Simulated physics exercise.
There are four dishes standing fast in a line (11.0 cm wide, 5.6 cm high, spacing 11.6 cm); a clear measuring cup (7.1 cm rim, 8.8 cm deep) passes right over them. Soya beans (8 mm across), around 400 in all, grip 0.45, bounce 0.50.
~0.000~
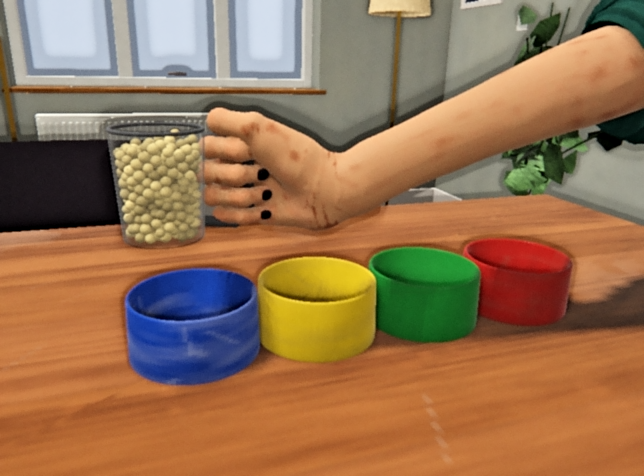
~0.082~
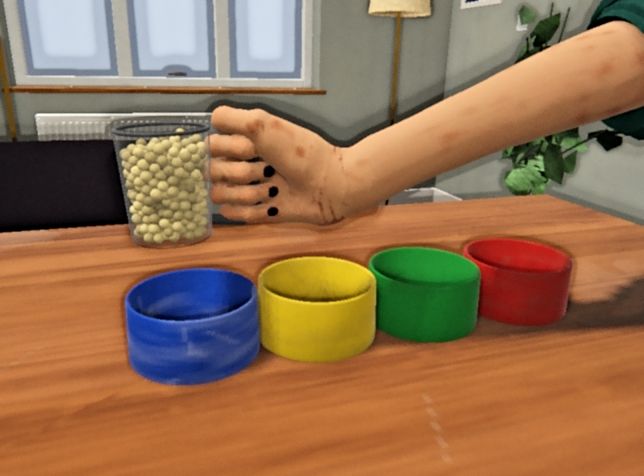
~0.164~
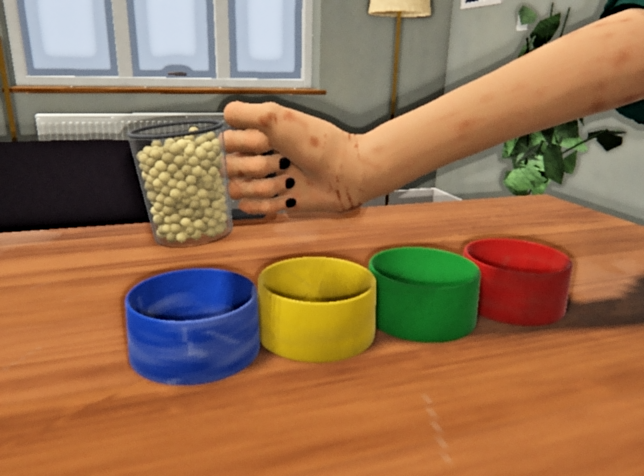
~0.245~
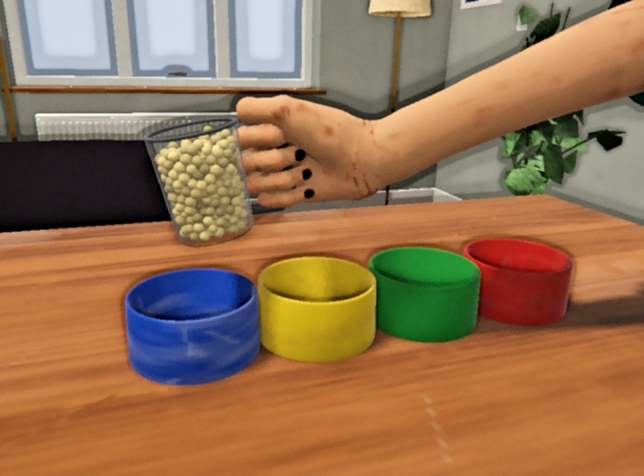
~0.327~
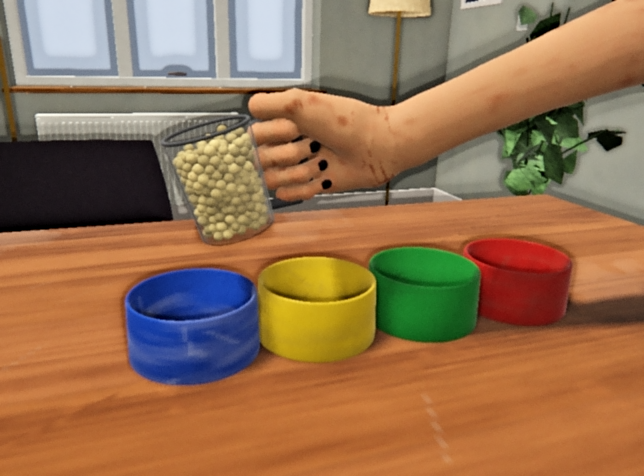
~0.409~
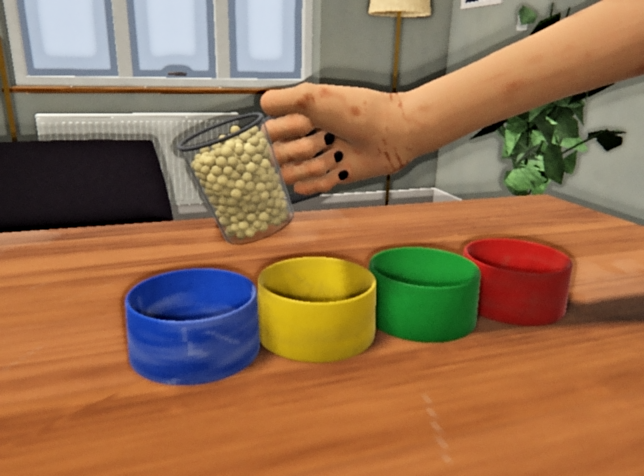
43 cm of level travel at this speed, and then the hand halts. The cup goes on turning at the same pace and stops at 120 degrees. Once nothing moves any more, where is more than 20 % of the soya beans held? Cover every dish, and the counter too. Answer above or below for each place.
Red: Above, blue: Below, green: Above, yellow: Below, counter: Below.
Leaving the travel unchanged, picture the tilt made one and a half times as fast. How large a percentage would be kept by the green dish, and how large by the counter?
Green 50, counter 10.
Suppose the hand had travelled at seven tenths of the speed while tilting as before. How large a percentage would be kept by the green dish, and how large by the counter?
Shares: Green 50, counter 10.
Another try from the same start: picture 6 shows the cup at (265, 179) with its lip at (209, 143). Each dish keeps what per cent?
Final shares - red 100 %, blue 0 %, green 0 %, yellow 0 %.
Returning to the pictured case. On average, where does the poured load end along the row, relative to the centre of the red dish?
7 cm or so, leftwards.
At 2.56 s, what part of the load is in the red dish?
Near 40 per cent so far.
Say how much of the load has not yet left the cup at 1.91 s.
55 %.
Then, at 1.31 s, tilt 74 degrees; cup holds 100 %.
Then, at 1.91 s, tilt 110 degrees; cup holds 55 %, green 35 %, yellow 5 %.
Then, at 2.56 s, tilt 120 degrees; cup holds 0 %, red 40 %, green 50 %, yellow 5 %.
In the end, at 2.9 s, red 40 %, blue 0 %, green 50 %, yellow 5 %, counter 5 %.
